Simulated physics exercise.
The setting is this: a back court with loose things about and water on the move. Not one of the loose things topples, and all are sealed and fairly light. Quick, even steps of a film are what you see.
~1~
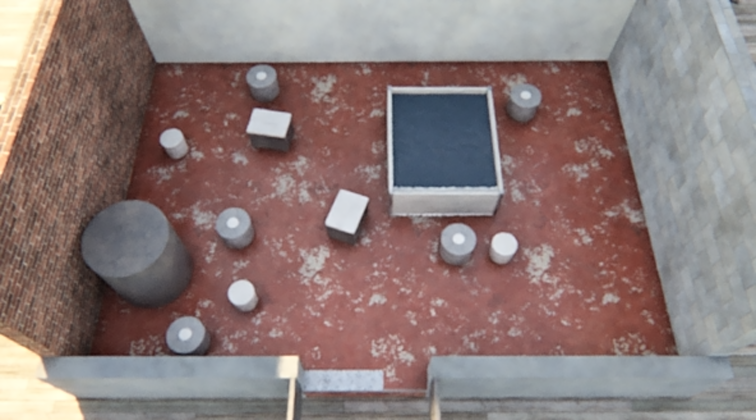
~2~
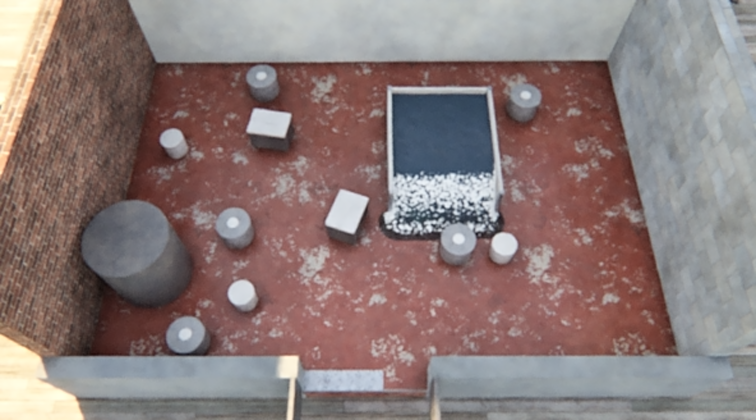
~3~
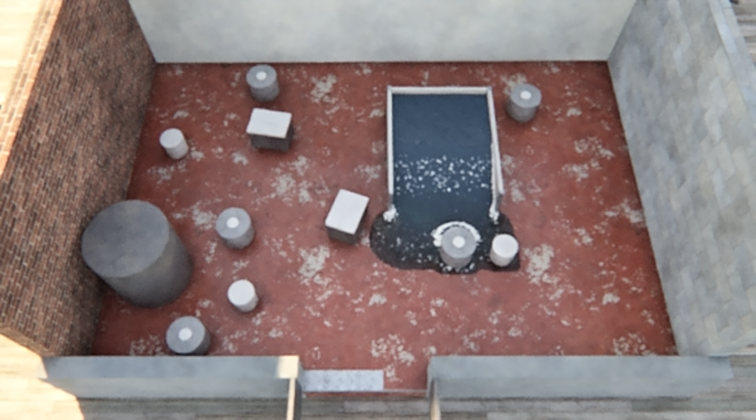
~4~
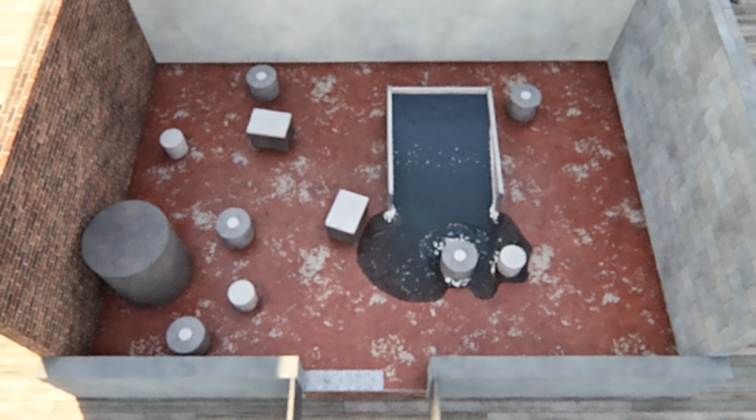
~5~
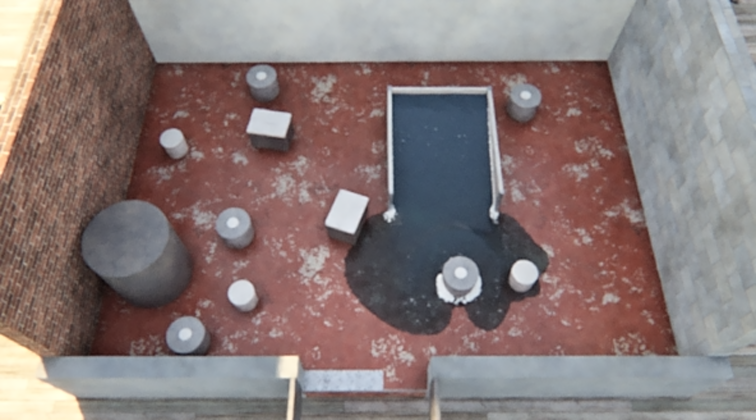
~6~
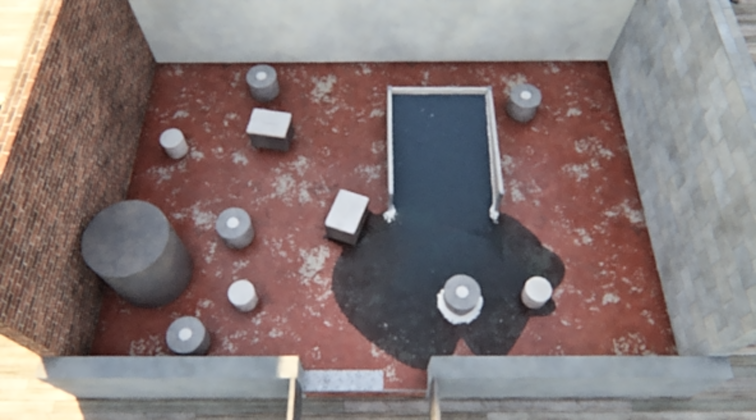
Dark water pouring from an open-fronted tank across a red courtyard floor, pushing a grey tub and a white pail along.
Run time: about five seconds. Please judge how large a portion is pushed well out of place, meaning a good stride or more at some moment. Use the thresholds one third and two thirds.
I'd put it under one third.
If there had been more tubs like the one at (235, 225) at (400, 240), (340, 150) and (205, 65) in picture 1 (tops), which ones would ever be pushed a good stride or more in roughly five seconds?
Here's how it goes: Sent far off, never gets far, and lastly never gets far.
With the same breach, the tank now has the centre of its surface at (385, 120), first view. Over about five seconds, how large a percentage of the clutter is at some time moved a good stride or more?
About 50 %.
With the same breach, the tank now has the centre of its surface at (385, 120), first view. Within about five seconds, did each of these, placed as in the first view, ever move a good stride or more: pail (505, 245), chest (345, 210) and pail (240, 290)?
In order: Went well off, went well off, went well off.
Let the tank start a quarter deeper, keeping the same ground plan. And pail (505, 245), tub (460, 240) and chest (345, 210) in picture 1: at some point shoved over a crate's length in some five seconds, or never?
Went the distance, went the distance, fell short.
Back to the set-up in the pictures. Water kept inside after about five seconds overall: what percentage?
About 68 percent.
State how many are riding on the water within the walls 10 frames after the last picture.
2.
A moment on, 2 of 10 are well off their spots; 0 afloat.
Next, 2 of 10 are well off their spots; 2 afloat.
Later, 2 of 10 are well off their spots; 1 afloat.
In the end, 2 of 10 are well off their spots, and 2 have been at some point; 1 afloat.
